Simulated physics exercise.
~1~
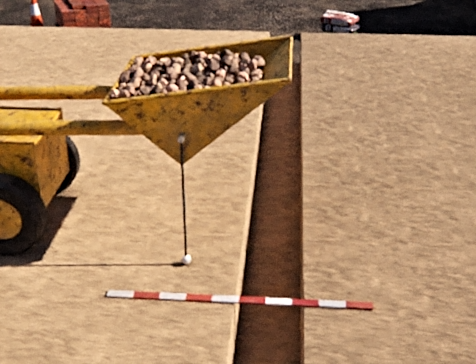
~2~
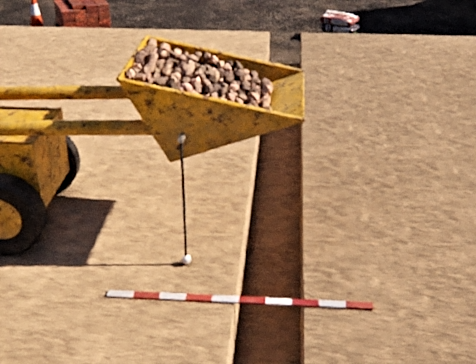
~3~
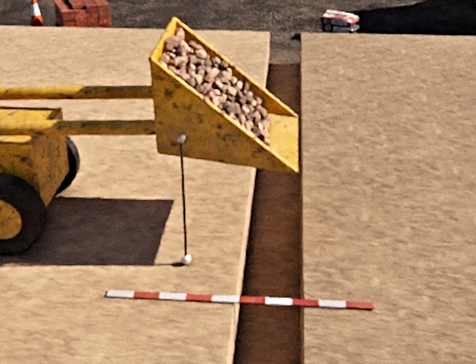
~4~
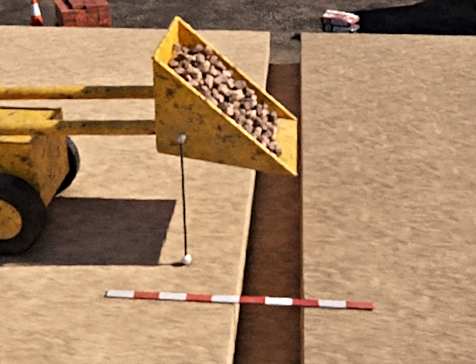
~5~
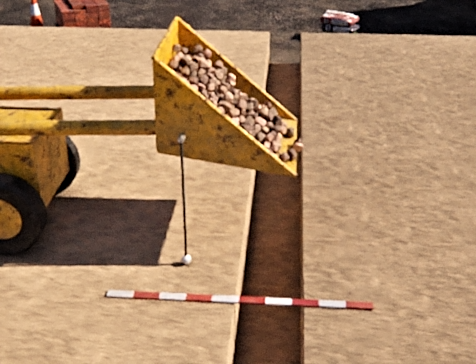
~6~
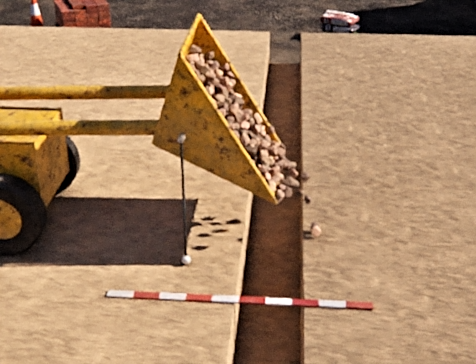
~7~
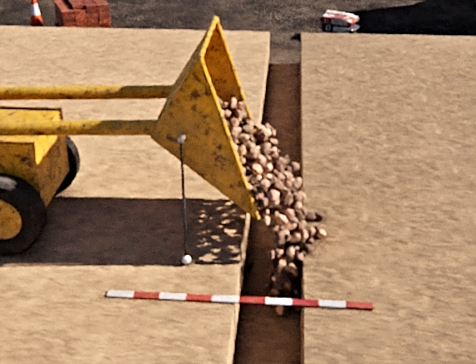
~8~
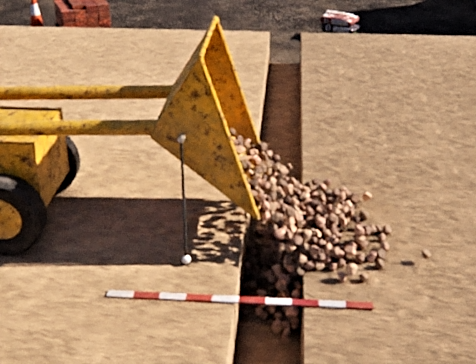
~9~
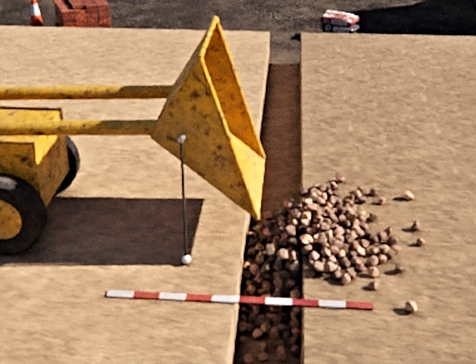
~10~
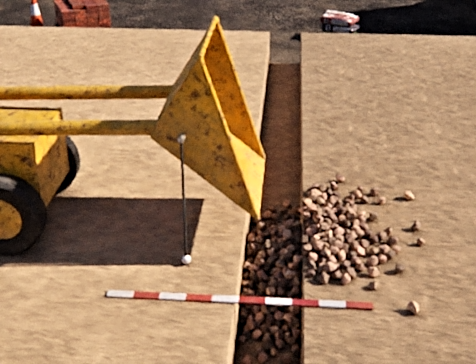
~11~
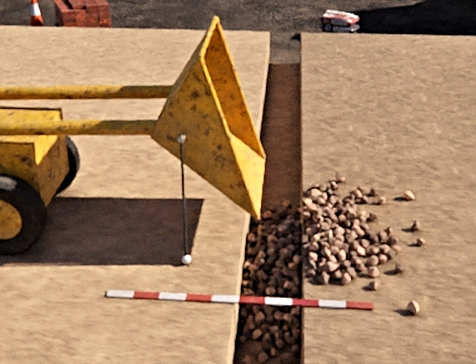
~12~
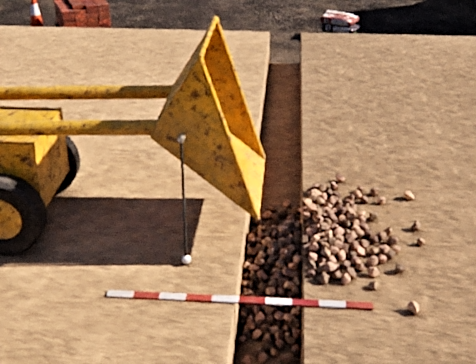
A yellow loader bucket tips stones mostly into a trench, some landing beyond it.
